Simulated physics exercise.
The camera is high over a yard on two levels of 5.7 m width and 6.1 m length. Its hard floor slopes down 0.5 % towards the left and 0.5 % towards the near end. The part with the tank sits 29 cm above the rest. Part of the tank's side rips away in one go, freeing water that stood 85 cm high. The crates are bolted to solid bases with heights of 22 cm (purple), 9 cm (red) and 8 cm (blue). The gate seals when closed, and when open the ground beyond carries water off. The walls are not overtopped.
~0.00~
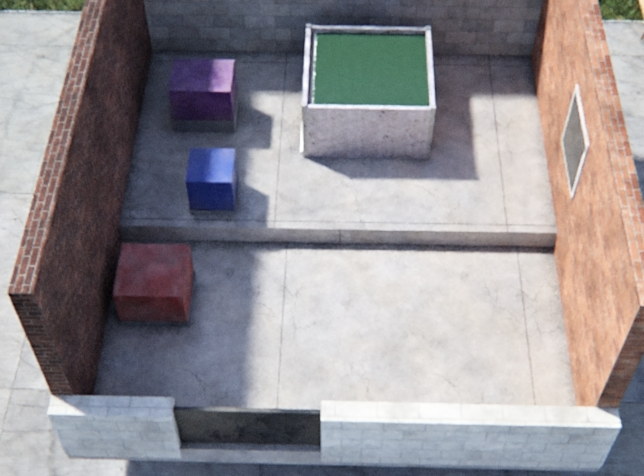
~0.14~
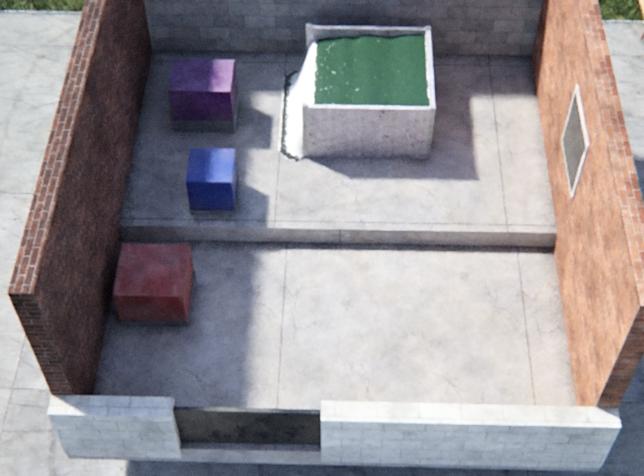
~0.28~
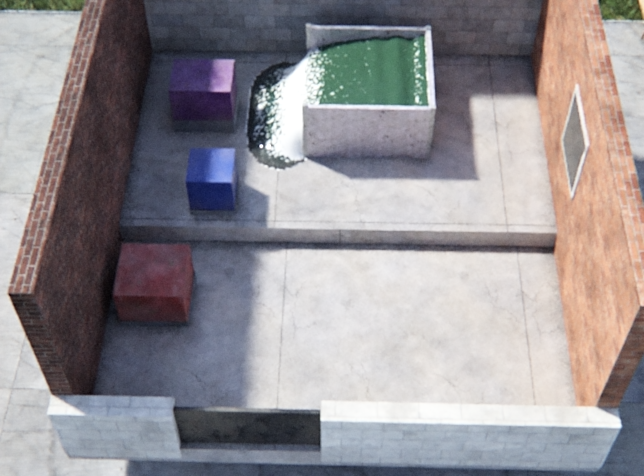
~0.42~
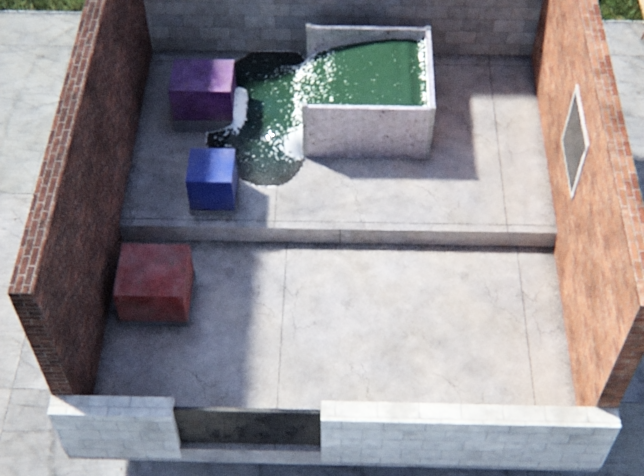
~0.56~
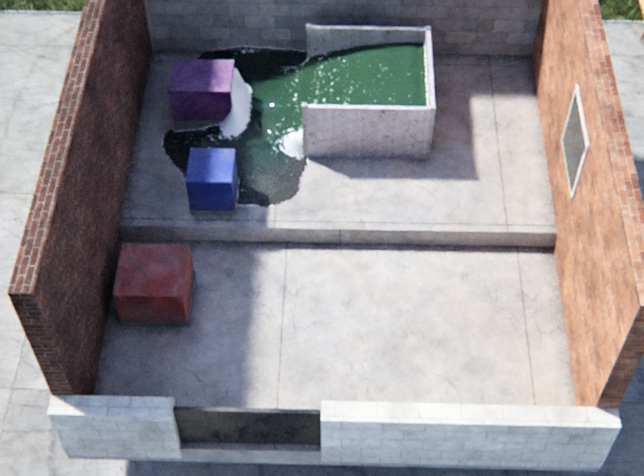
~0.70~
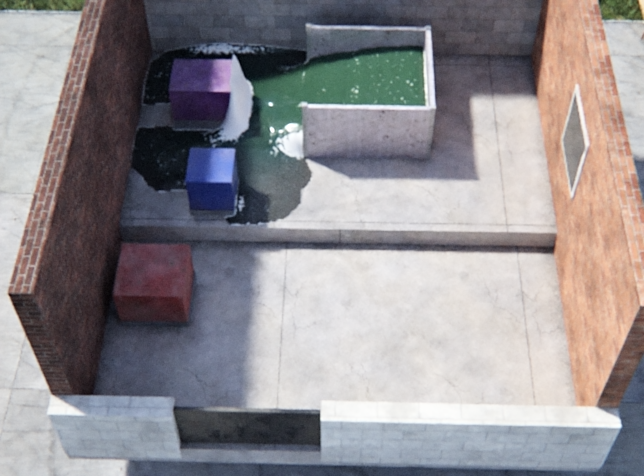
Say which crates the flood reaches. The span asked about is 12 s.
One by one: The purple crate is wetted; the red crate gets wet; the blue crate gets wet.
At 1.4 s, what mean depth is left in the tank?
About 31 cm.
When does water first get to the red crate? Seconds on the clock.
Red 1.3 s.
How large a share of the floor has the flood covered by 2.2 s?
Some 35 per cent of it.
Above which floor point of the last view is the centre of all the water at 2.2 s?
At about (239, 134).
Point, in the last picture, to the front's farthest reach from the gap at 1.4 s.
Near (113, 298).
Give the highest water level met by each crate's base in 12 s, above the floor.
In cm: Purple 92, red 35, blue 42.
After 1.4 s water covers 25 % of the floor and is deepest (56 cm) near (152, 57); purple plinth reached, red plinth reached, blue plinth reached.
After 2.2 s water covers 35 % of the floor and is deepest (52 cm) near (141, 117); purple plinth reached, red plinth reached, blue plinth reached.
After 3.5 s water covers 60 % of the floor and is deepest (36 cm) near (175, 264); purple plinth reached, red plinth reached, blue plinth reached.
After 7.0 s water covers 90 % of the floor and is deepest (24 cm) near (551, 259); purple plinth reached, red plinth reached, blue plinth reached.
After 12.0 s water covers 90 % of the floor and is deepest (22 cm) near (110, 310); highest at the purple plinth 92 cm, highest at the red plinth 35 cm, highest at the blue plinth 42 cm.
